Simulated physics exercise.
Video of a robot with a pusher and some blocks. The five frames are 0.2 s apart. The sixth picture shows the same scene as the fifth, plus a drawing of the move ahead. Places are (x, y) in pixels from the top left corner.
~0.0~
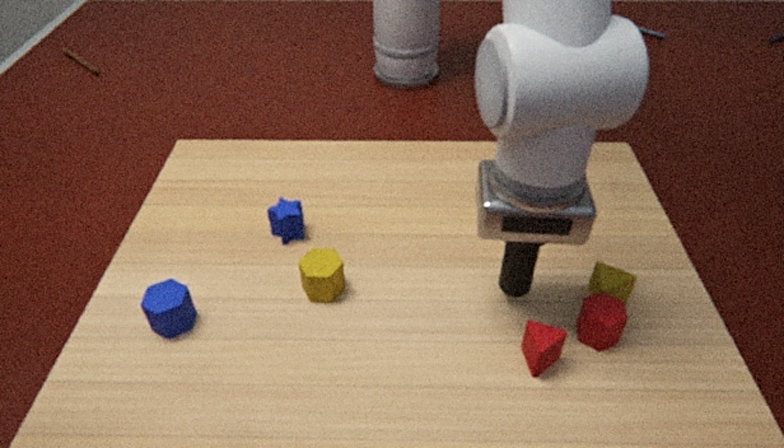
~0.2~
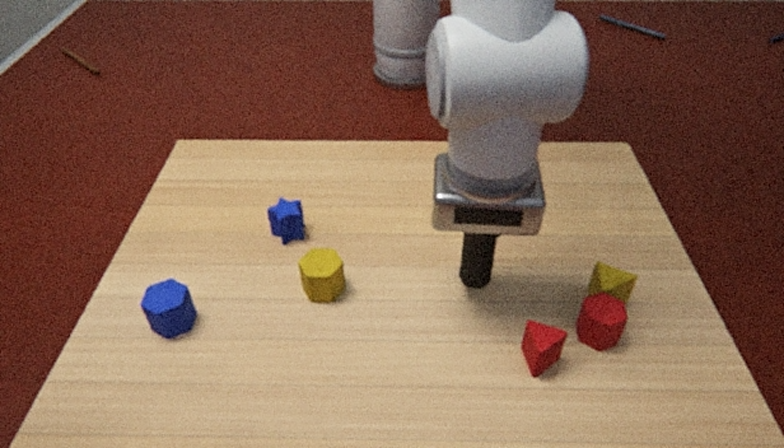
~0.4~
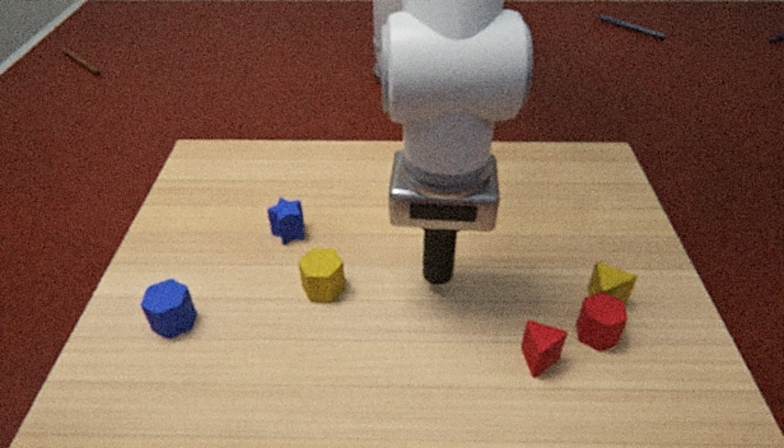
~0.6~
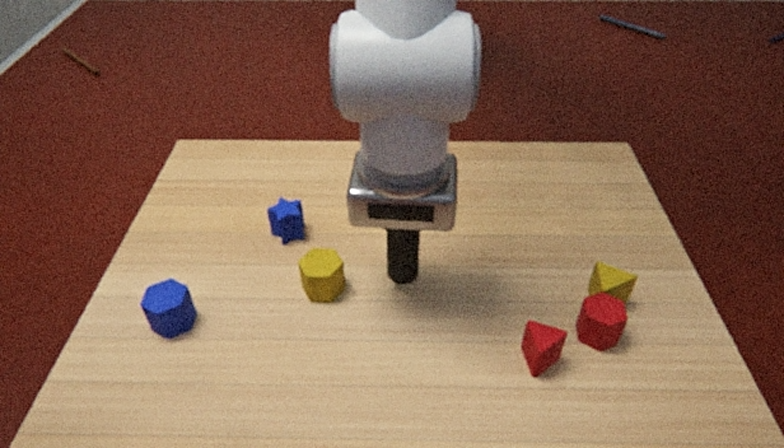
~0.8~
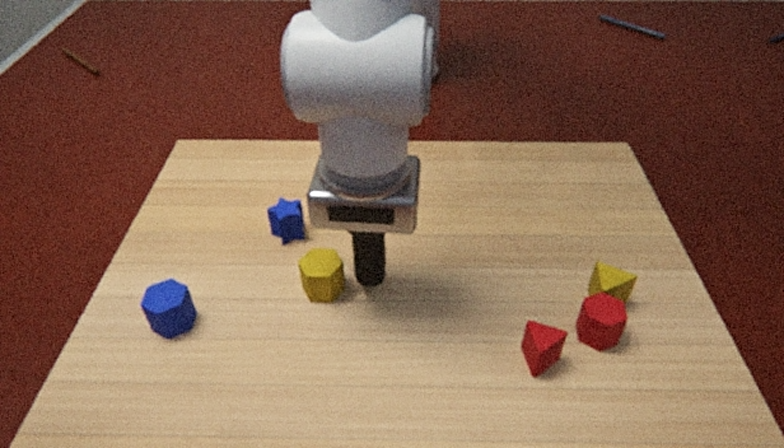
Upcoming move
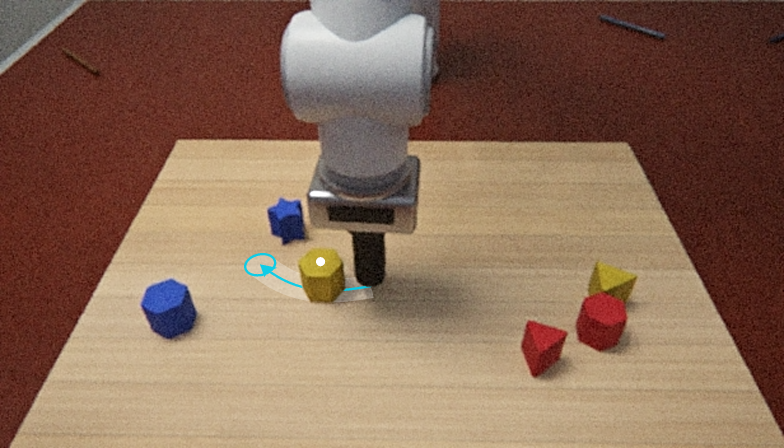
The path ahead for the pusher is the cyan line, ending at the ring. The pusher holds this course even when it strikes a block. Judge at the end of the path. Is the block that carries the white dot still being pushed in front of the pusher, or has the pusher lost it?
The pusher no longer has it in front.
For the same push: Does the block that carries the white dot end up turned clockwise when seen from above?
My answer is no.
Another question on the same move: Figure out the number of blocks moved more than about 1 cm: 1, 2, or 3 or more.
That's one.
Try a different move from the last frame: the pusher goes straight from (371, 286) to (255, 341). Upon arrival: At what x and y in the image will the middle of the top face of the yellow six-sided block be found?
In the picture, it is at (289, 266).
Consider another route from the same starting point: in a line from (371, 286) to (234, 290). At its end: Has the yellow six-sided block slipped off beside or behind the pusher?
Answer: No.
The line goes from (371, 286) through (328, 290) and (289, 283) to (260, 265); the dot is on the yellow six-sided block.
On the path given first. One third of the way, pusher at (326, 281); yellow six-sided block at (286, 262).
Two thirds of the way, pusher at (286, 273); yellow six-sided block at (244, 257).
At the end, pusher at (258, 255); blue star block unmoved; yellow six-sided block at (220, 252), turned 55° anticlockwise.
